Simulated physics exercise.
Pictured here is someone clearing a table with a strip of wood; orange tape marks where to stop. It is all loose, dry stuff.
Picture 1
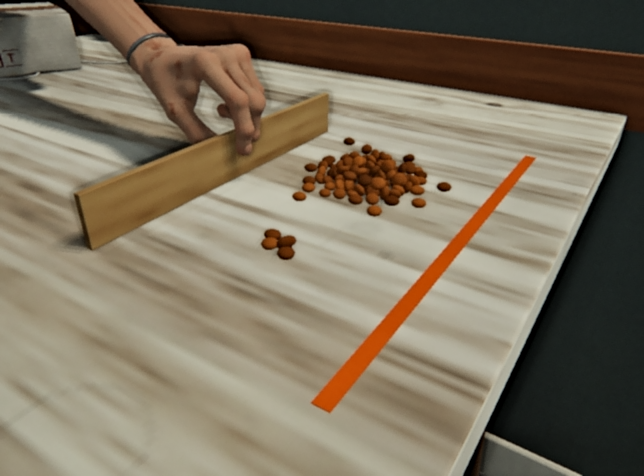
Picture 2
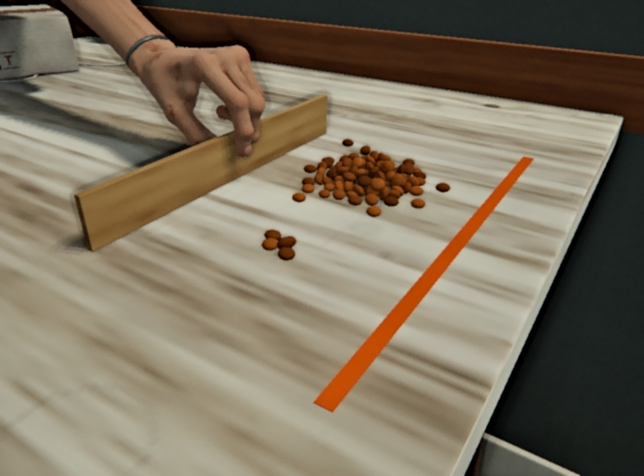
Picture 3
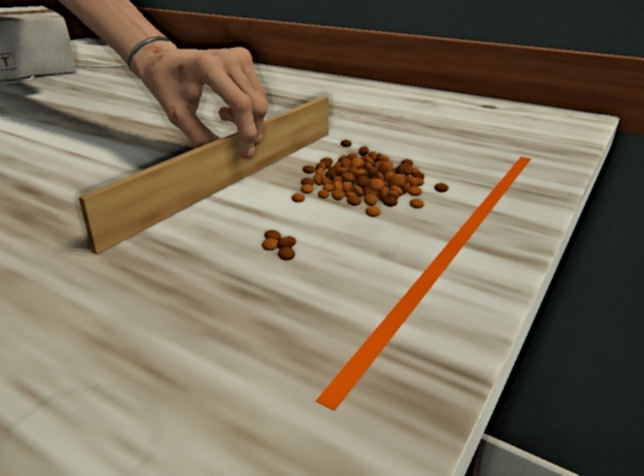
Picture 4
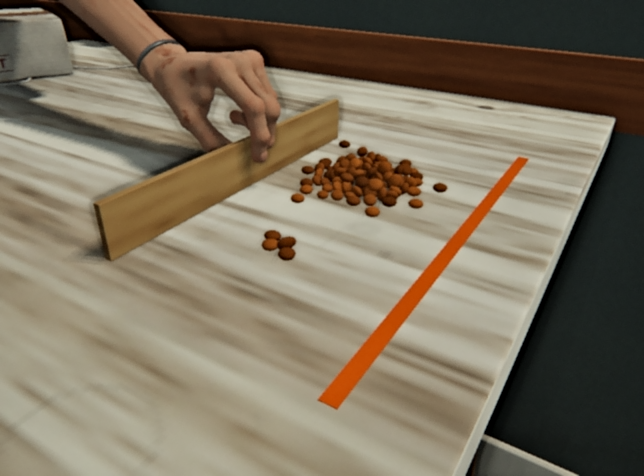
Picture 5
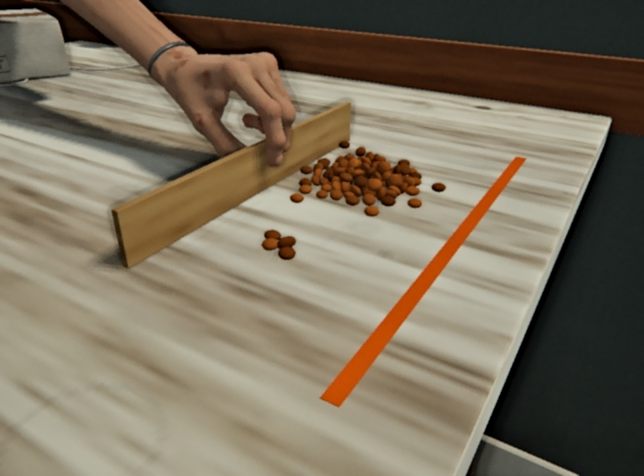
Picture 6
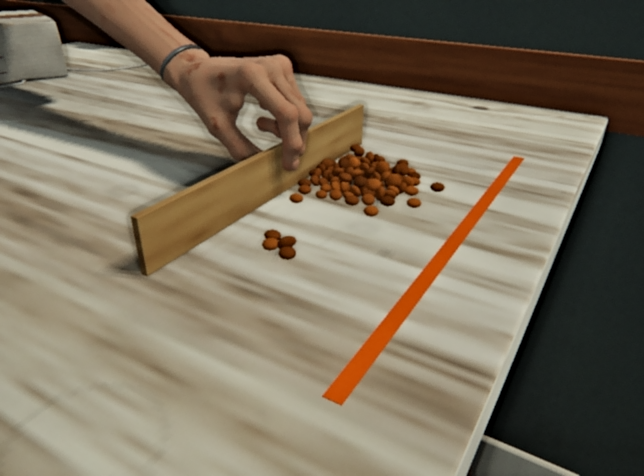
A hand held a strip of wood still on a streaky pale table, then slid it right toward small brown bits, closing in on the larger back pile while the few in front stayed put.
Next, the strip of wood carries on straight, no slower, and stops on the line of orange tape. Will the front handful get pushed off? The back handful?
Front handful: None of it falls. Back handful: Some of it falls.
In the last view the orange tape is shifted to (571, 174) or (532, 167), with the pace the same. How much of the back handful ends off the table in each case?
100 and 40 in a hundred.
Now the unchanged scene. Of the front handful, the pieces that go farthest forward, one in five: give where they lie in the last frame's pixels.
The middle of that group lands close to (433, 297).
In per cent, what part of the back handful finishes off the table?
It works out to around 10 in a hundred.
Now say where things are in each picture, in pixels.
The first frame shows strip of wood at (107, 210), at rest; orange tape at (526, 163), about a palm's width from the edge; edge at (551, 270); front handful at (285, 243), a few bits of cat kibble; back handful at (369, 175), many bits of cat kibble.
The second frame shows strip of wood at (107, 211), at rest; back handful at (368, 176).
The third frame shows strip of wood at (111, 213); front handful at (285, 244).
The fourth frame shows strip of wood at (126, 219); back handful at (366, 176).
The fifth frame shows strip of wood at (143, 226); front handful at (285, 244).
The sixth frame shows strip of wood at (162, 232); orange tape at (515, 163); edge at (546, 265); front handful at (286, 244); back handful at (364, 176), a stray few pushed along.
Then, 0.60 s past the last view, strip of wood still moving, near (369, 166); front handful all on the table, its front near (338, 260); back handful all on the table, its front near (479, 205).
Then, 1.23 s past the last view, strip of wood stopped at the orange tape; front handful all on the table, its front near (451, 296); back handful a small part over the edge.
Finally, strip of wood stopped at the orange tape; front handful all on the table, its front near (451, 296); back handful a small part over the edge.
